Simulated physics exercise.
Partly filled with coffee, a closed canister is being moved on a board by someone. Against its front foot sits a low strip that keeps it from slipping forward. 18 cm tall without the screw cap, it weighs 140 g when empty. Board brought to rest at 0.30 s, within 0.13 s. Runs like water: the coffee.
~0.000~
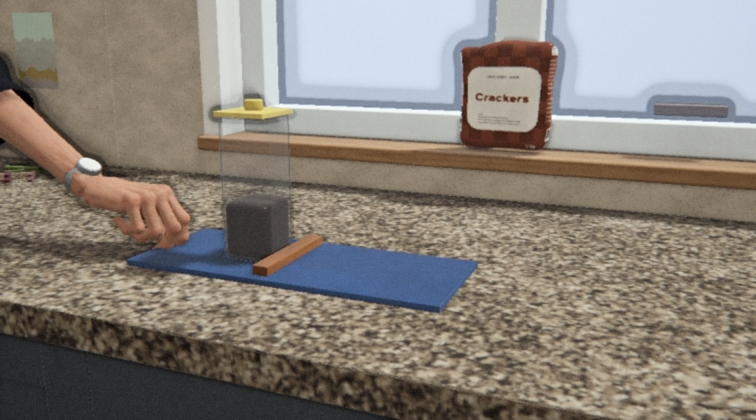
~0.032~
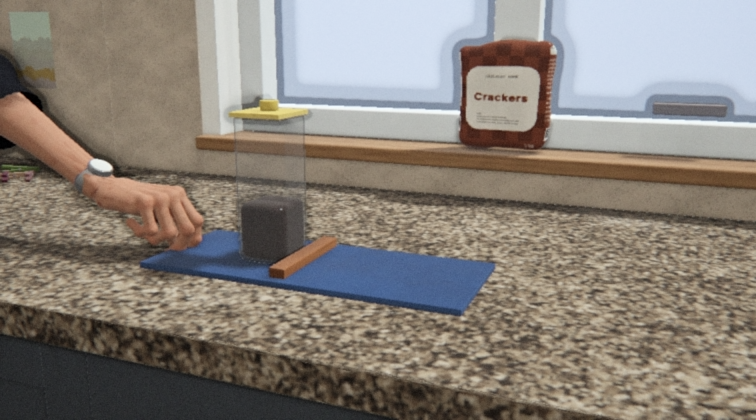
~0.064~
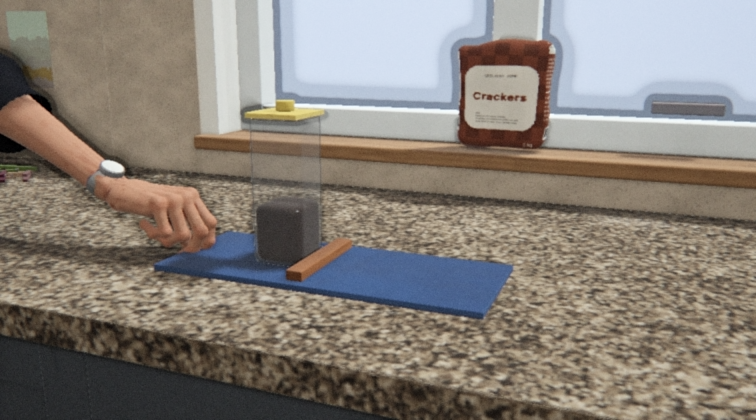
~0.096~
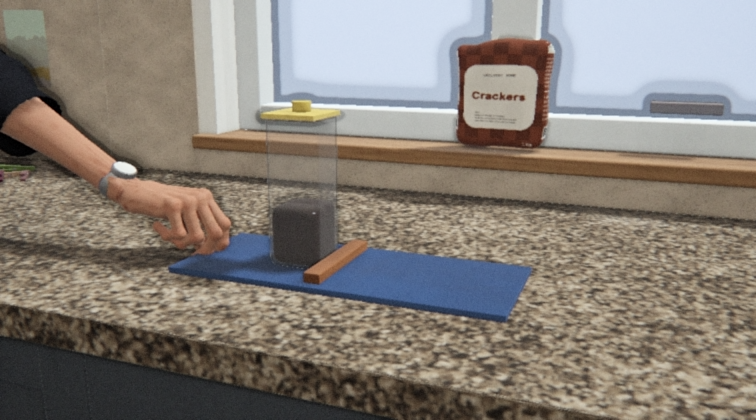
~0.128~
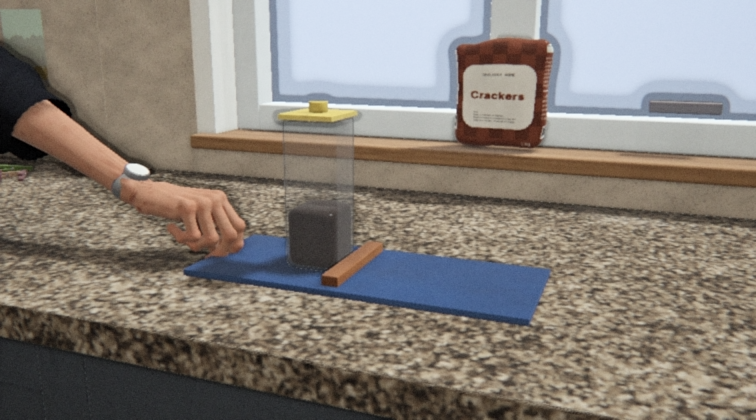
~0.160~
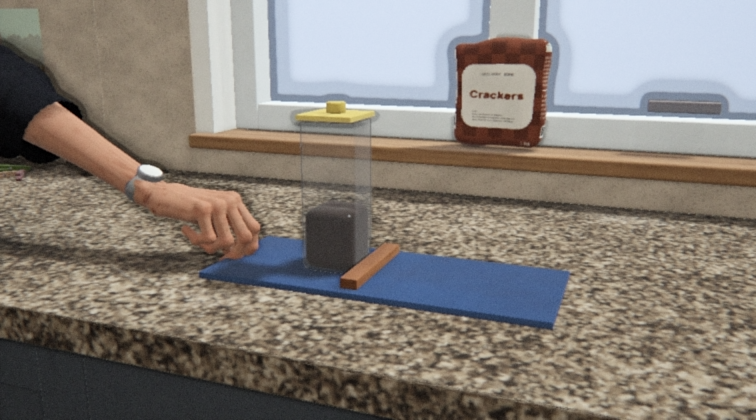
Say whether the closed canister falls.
I expect it won't tip.
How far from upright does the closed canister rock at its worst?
Roughly 5 degrees.
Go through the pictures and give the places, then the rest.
It has moved 0.0 cm; in the closed canister the surface runs from (239, 198) to (281, 203), rim (277, 119), in the first frame.
It has moved 2.2 cm; in the closed canister the surface runs from (254, 199) to (296, 204), in the second frame.
It has moved 4.4 cm; in the closed canister the surface runs from (269, 201) to (312, 205), in the third frame.
It has moved 6.6 cm; in the closed canister the surface runs from (285, 203) to (328, 207), in the fourth frame.
It has moved 8.8 cm; in the closed canister the surface runs from (301, 204) to (345, 208), in the fifth frame.
It has moved 11.0 cm; in the closed canister the surface runs from (317, 206) to (362, 209), in the sixth frame.
By 0.43 s the board moves at 0.00 m/s; the closed canister leans 4°.
By 0.55 s the closed canister stands where it began.
By 0.71 s the closed canister stands where it began.
By 0.93 s the closed canister stands where it began.
At rest the closed canister stands where it began.
